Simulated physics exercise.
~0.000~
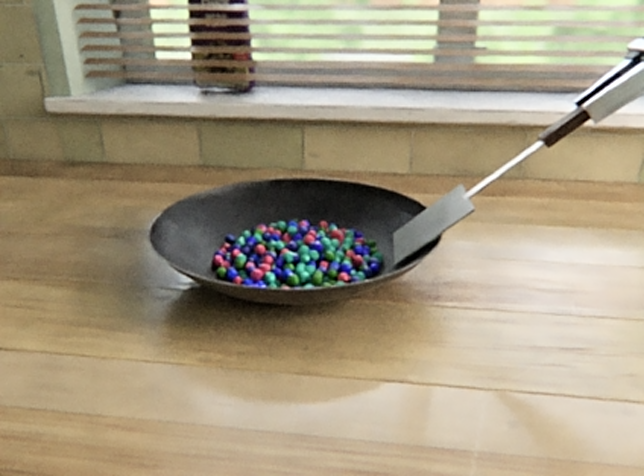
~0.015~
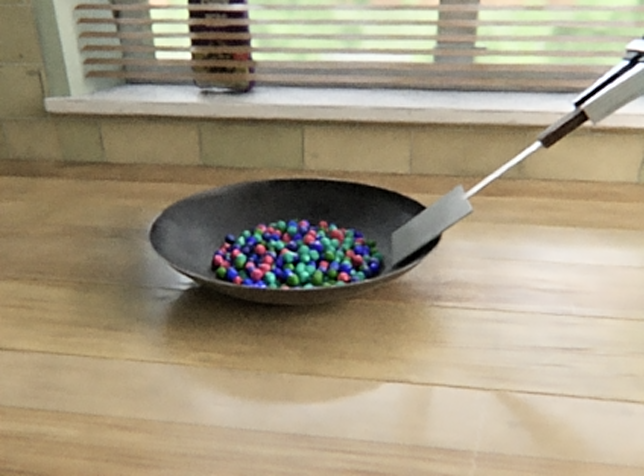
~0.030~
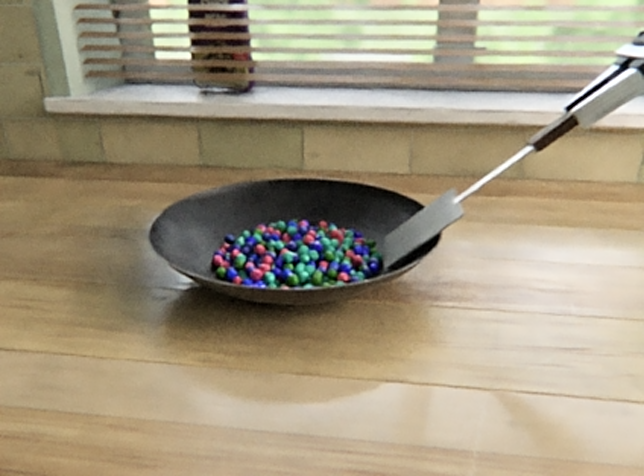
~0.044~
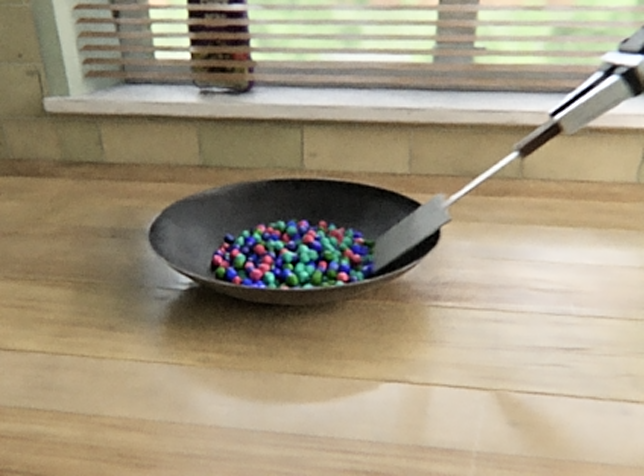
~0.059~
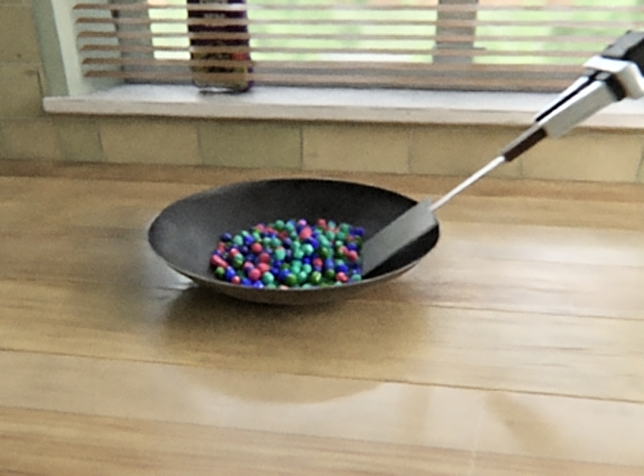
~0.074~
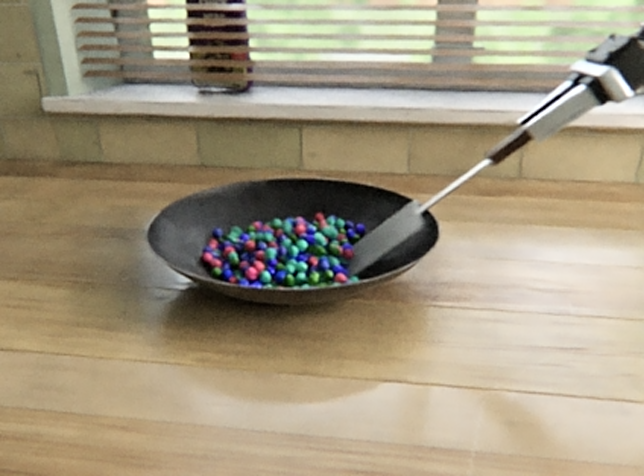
A robot arm slides a turner down and left into colourful round sweets in a wok.
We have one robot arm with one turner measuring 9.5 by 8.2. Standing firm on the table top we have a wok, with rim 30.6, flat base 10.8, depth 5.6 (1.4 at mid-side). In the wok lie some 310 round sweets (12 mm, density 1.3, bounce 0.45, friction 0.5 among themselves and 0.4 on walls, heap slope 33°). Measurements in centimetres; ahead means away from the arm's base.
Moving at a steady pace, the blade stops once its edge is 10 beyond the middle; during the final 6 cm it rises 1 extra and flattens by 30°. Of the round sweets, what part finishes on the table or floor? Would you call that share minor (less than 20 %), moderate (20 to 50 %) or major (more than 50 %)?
I would call it minor.
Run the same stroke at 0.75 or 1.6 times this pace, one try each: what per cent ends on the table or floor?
Try one about 10 %, try two about 25 %.
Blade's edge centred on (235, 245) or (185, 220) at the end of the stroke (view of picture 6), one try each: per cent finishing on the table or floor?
Estimates, in order: 0 % and 35 %.
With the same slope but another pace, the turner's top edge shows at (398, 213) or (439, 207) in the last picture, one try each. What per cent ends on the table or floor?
That comes to some 20 and some 0 percent, in that order.
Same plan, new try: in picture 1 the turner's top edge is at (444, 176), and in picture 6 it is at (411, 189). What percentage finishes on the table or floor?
I'd put it at roughly 5 per cent.
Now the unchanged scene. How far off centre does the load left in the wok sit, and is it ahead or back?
The balance point lies close to 5.0 cm ahead.
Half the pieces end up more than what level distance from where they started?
Near 5 cm, measured level.
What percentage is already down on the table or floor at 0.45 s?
10 per cent.
After 0.14 s, sloping 42°, highest piece 4 above the table; 313 in the wok.
After 0.21 s, sloping 35°, highest piece 5 above the table; 313 in the wok.
After 0.45 s, sloping 12°, highest piece 7 above the table; 271 in the wok, 37 on the table or floor, 5 on the blade or in flight.
After 1.50 s, sloping 12°, highest piece 6 above the table; 271 in the wok, 42 on the table or floor.
At rest, 271 in the wok, 42 on the table or floor. That is 13 % on the table or floor.
